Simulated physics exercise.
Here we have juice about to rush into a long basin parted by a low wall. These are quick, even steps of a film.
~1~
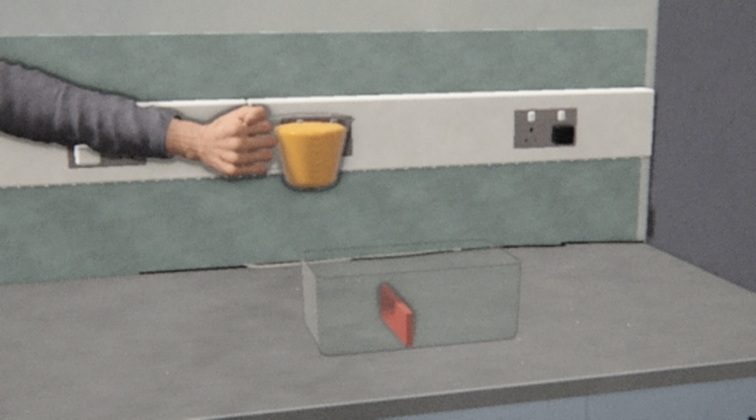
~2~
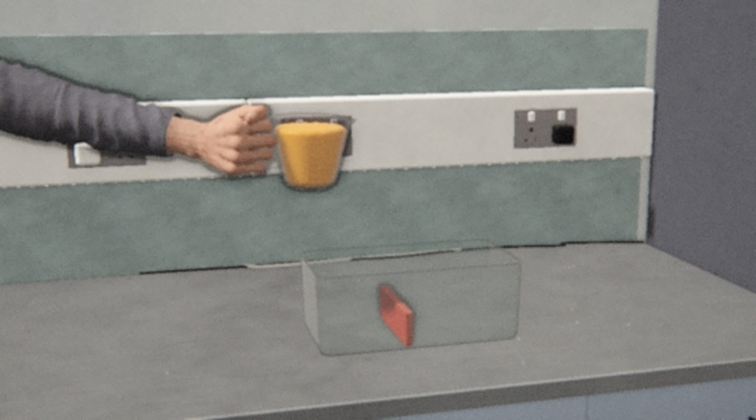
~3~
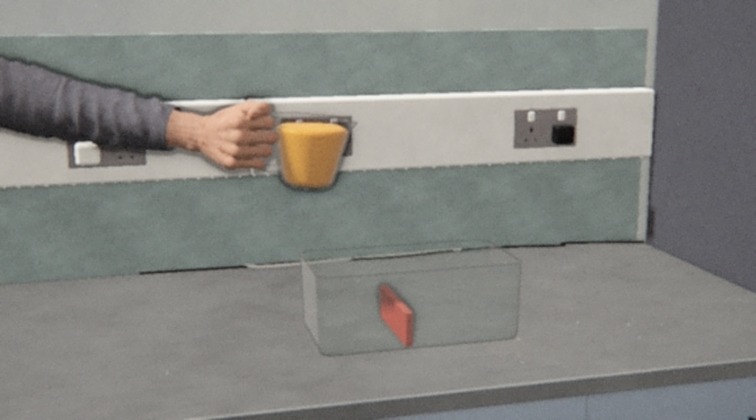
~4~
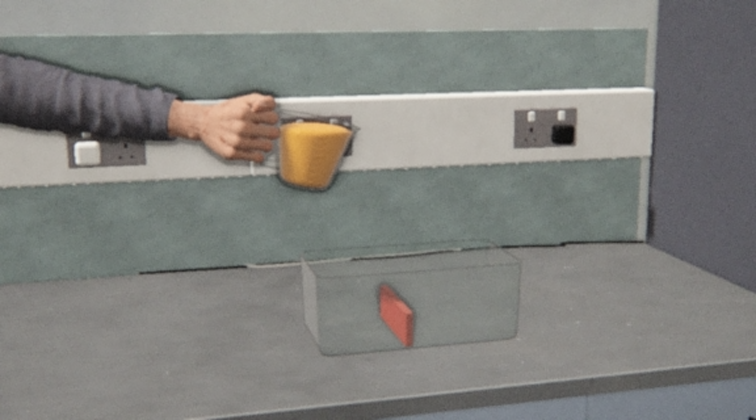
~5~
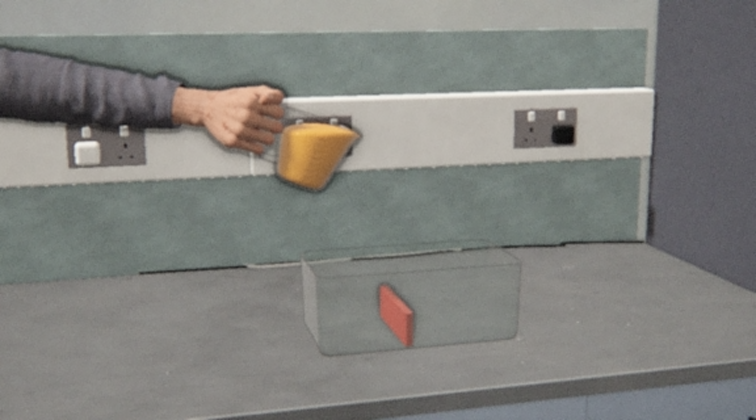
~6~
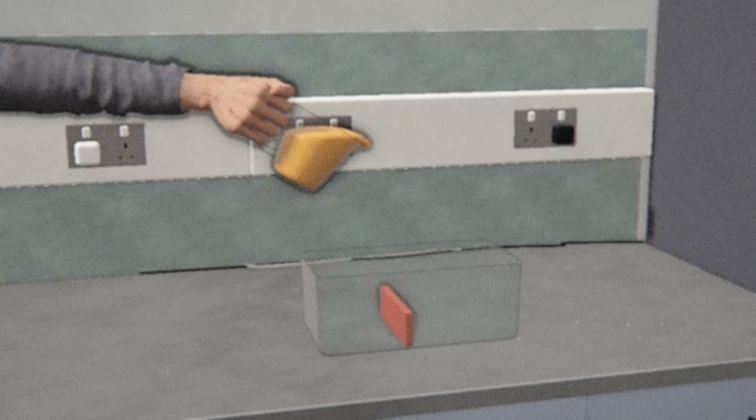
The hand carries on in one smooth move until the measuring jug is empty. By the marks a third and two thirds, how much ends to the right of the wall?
It comes to between a third and two thirds.
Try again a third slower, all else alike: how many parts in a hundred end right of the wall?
Close to 70 per cent.
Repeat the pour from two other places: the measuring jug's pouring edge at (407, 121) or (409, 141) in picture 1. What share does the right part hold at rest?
First some 95, then 95 per cent.
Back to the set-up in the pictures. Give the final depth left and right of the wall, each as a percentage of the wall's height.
Left about 20, right about 20.
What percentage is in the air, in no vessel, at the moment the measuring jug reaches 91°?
It comes to 35 per cent or so.
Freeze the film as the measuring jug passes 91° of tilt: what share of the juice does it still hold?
Close to 40 per cent.
A moment on, the measuring jug is tipped on its side and 39 per cent is still to pour, 2 is left of the wall and 24 right of it.
Next, the measuring jug is tipped right over and 2 per cent is still to pour, 38 is left of the wall and 50 right of it.
Then the measuring jug is tipped right over and 0 per cent is still to pour, 47 is left of the wall and 51 right of it.
Later the measuring jug is tipped right over and 0 per cent is still to pour, 47 is left of the wall and 51 right of it.
In the end 47 per cent lies left of the wall, 51 right of it and 2 outside.
